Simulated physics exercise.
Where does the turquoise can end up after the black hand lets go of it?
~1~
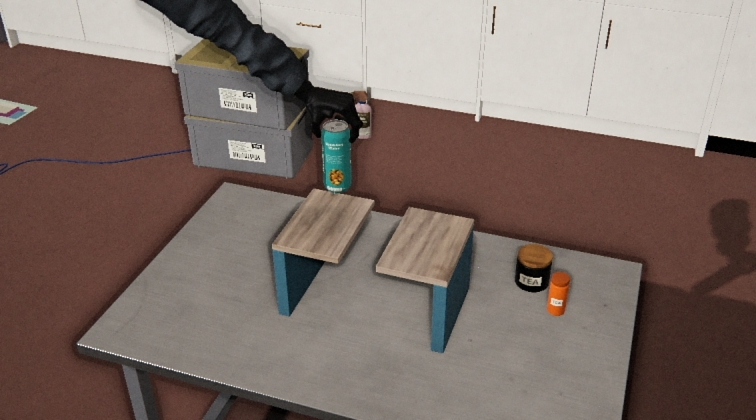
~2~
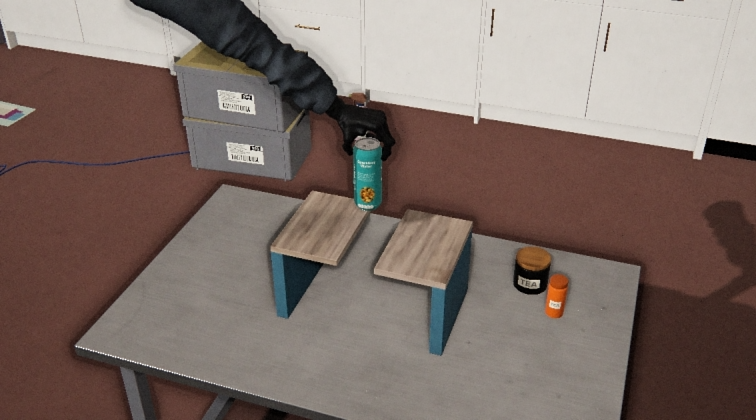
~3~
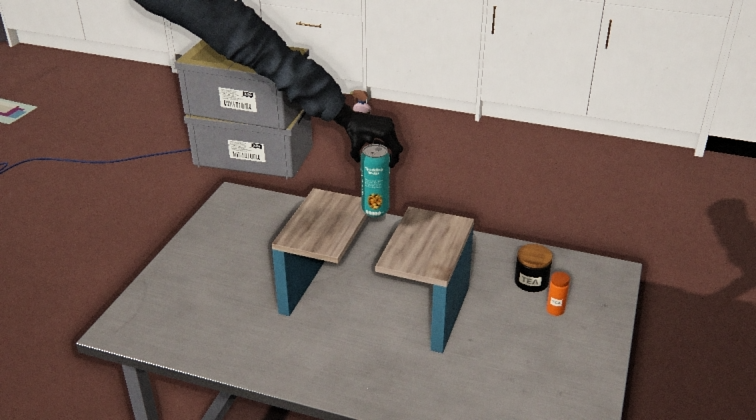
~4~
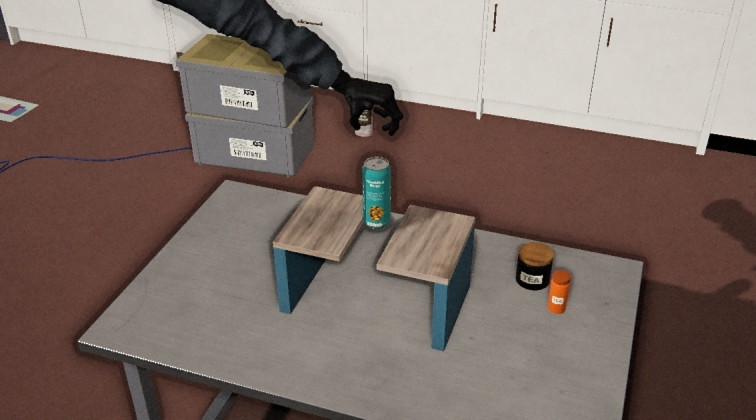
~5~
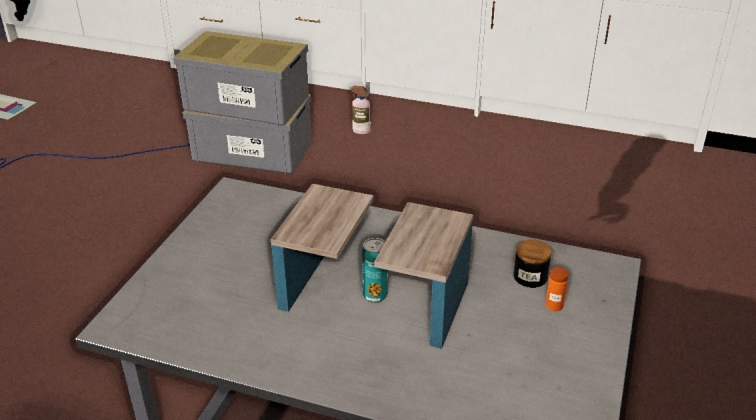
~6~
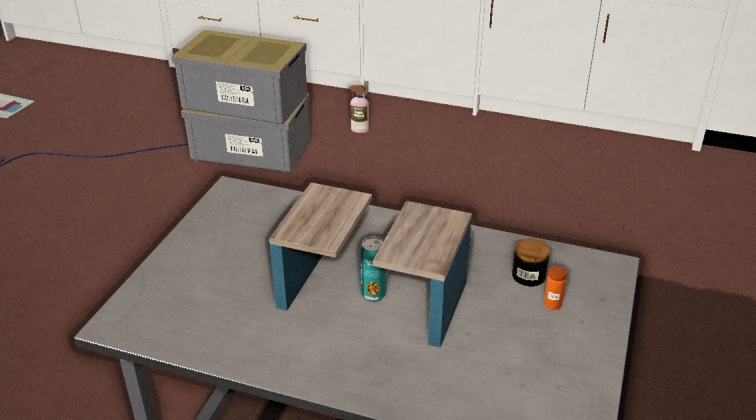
It drops down through the gap and ends up standing upright between the two ledges.
